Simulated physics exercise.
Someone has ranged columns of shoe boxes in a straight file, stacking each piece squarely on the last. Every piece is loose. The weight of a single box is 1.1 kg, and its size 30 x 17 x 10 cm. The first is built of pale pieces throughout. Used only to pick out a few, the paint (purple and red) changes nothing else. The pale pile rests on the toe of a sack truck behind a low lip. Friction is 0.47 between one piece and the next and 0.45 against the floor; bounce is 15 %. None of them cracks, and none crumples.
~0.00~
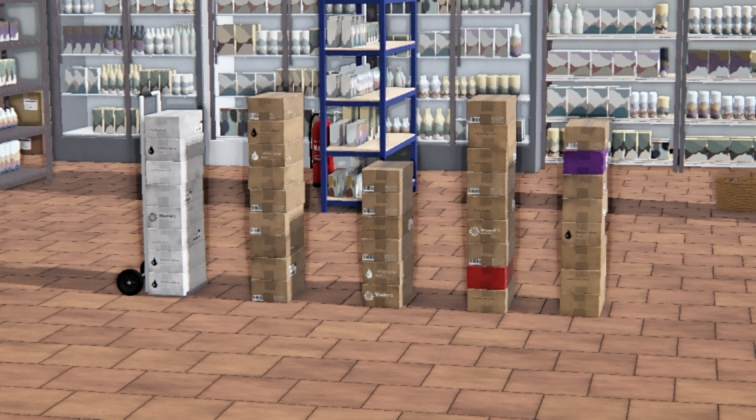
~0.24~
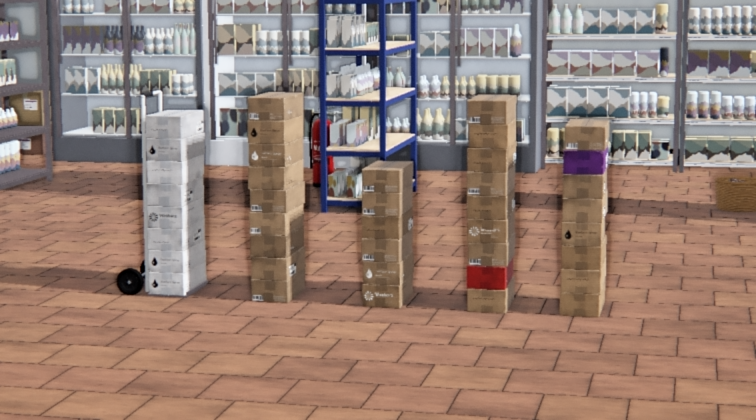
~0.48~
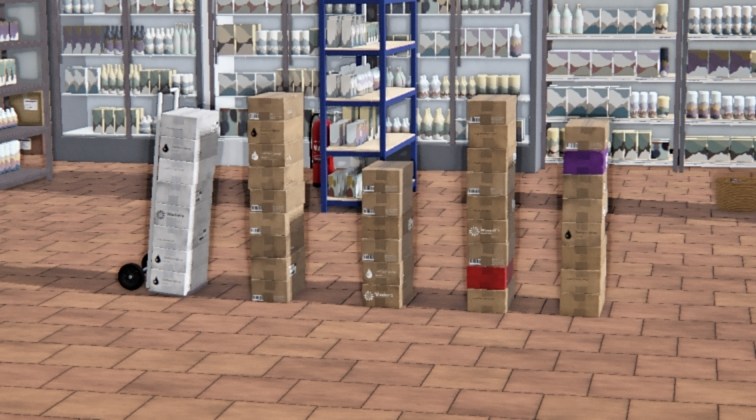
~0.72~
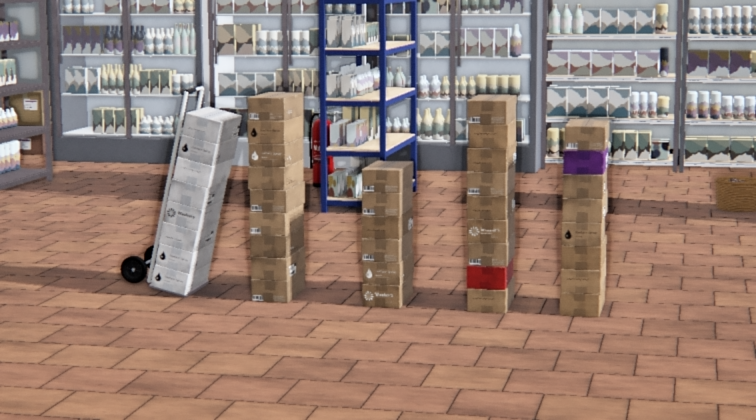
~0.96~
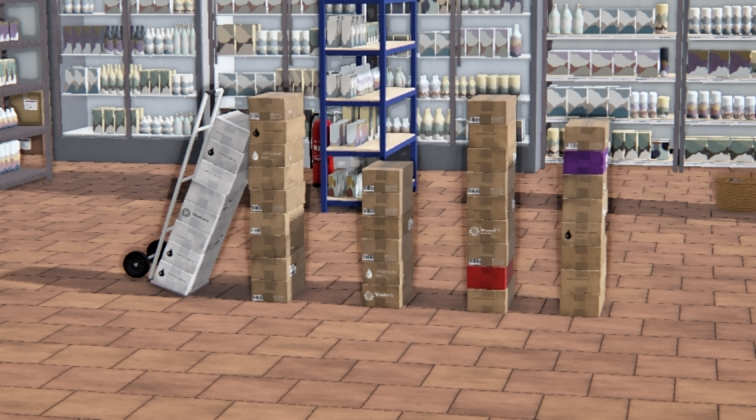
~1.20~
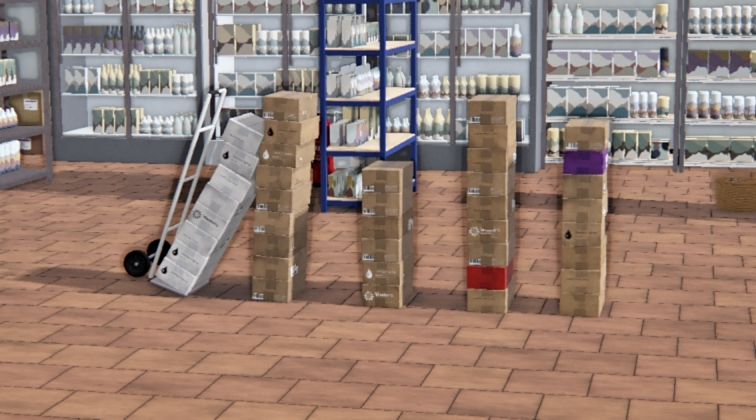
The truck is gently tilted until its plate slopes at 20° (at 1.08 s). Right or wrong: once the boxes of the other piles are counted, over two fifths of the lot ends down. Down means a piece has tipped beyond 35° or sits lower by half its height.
Right.
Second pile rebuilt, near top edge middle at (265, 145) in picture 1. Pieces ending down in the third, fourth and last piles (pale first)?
Counts down - third: 5; fourth: 8; last: 6.
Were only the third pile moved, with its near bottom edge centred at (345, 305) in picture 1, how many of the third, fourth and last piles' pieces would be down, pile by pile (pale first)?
Down counts: Third 6, fourth 8, last 8.
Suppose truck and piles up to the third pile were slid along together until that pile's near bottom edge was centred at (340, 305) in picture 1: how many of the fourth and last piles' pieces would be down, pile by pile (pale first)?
Fourth 0, last 0.
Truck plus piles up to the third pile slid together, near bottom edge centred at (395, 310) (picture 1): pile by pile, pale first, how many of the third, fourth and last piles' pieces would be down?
The tally would be third 5, then fourth 9, then last 7.
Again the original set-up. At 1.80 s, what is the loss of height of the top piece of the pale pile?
20 cm lower.
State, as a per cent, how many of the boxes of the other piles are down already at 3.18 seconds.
By that time it is 95 percent.
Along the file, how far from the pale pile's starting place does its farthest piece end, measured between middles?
Some 85 centimetres along the file.
By 1.80 s, 8 of the pale pile down; 2 of the 32 other boxes down.
By 2.42 s, 8 of the pale pile down; 14 of the 32 other boxes down; red box tilted 17°.
By 3.18 s, 8 of the pale pile down; 31 of the 32 other boxes down; purple box on its side; red box tilted 42°, 59 mm lower.
When it is over (5.5 s), 8 of the pale pile down; 30 of the 32 other boxes down; purple box on its side; red box tilted 42°, 6 cm lower. That is 94 per cent. In pixels of the last frame, middles, red box near (541, 286).
